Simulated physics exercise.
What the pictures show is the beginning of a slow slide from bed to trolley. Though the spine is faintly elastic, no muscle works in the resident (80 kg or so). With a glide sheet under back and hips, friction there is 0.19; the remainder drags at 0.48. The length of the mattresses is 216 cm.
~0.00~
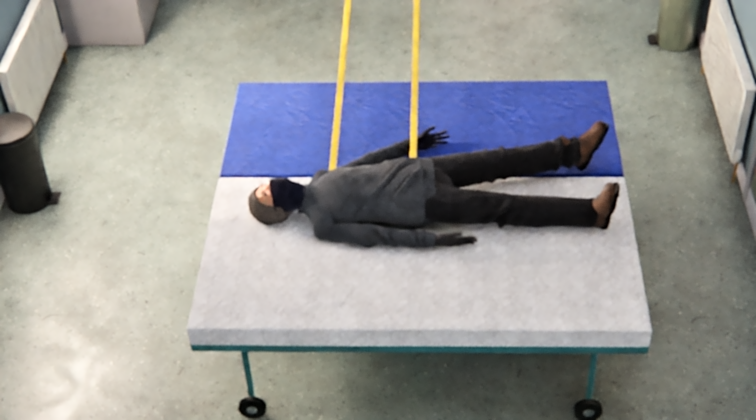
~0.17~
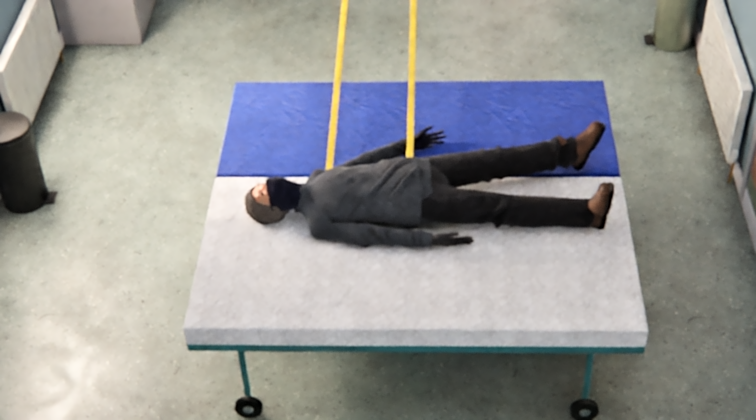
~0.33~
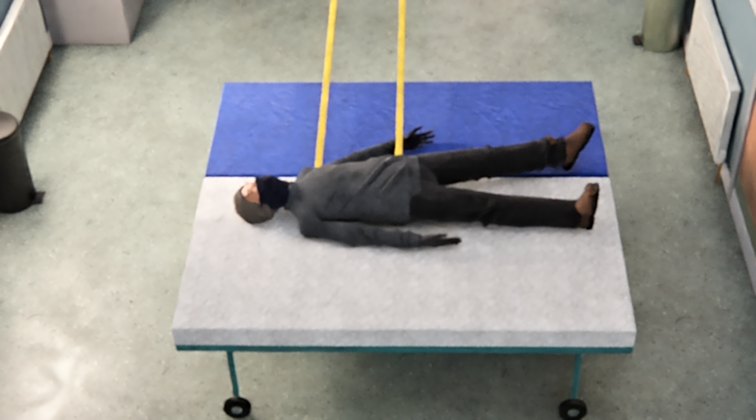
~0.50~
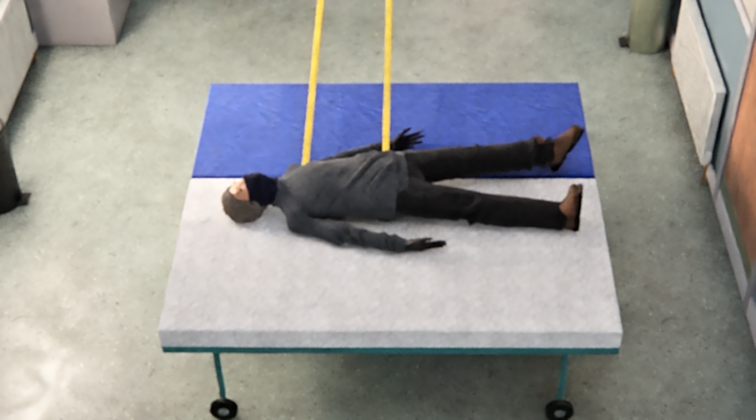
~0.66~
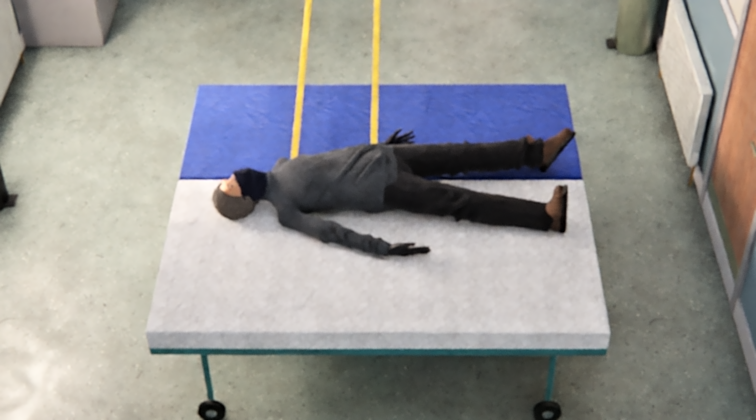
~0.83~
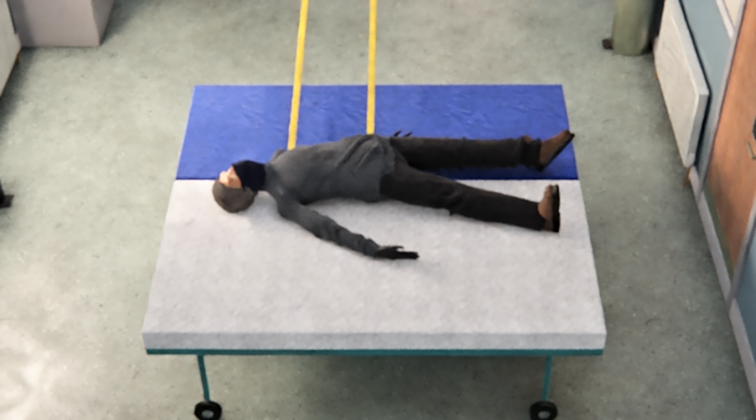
A limp figure in dark clothes slides slowly sideways from the pale mattress toward the blue one.
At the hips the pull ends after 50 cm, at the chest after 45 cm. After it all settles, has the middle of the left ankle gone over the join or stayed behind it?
It has gone over the join.
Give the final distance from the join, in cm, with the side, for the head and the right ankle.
So the head finishes 4 cm beyond the join, while the right ankle stops 32 cm before reaching it.
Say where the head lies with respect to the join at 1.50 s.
Around 4 cm over the mark.
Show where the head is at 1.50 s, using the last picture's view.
I'd place it at roughly (240, 161).
After 1.00 s the left ankle is 9 cm past the join, near (537, 151) in the last picture's view.
After 1.50 s the left ankle is 9 cm past the join, near (532, 151) in the last picture's view; the right knee 10 cm short of the join.
After 2.00 s the left ankle is 9 cm past the join, near (531, 151) in the last picture's view; the right knee 9 cm short of the join.
Final state at 2.3 s, head crosses the join; left hand crosses the join; right hand stops short of the join; left ankle crosses the join; right ankle stops short of the join; right knee stops short of the join.
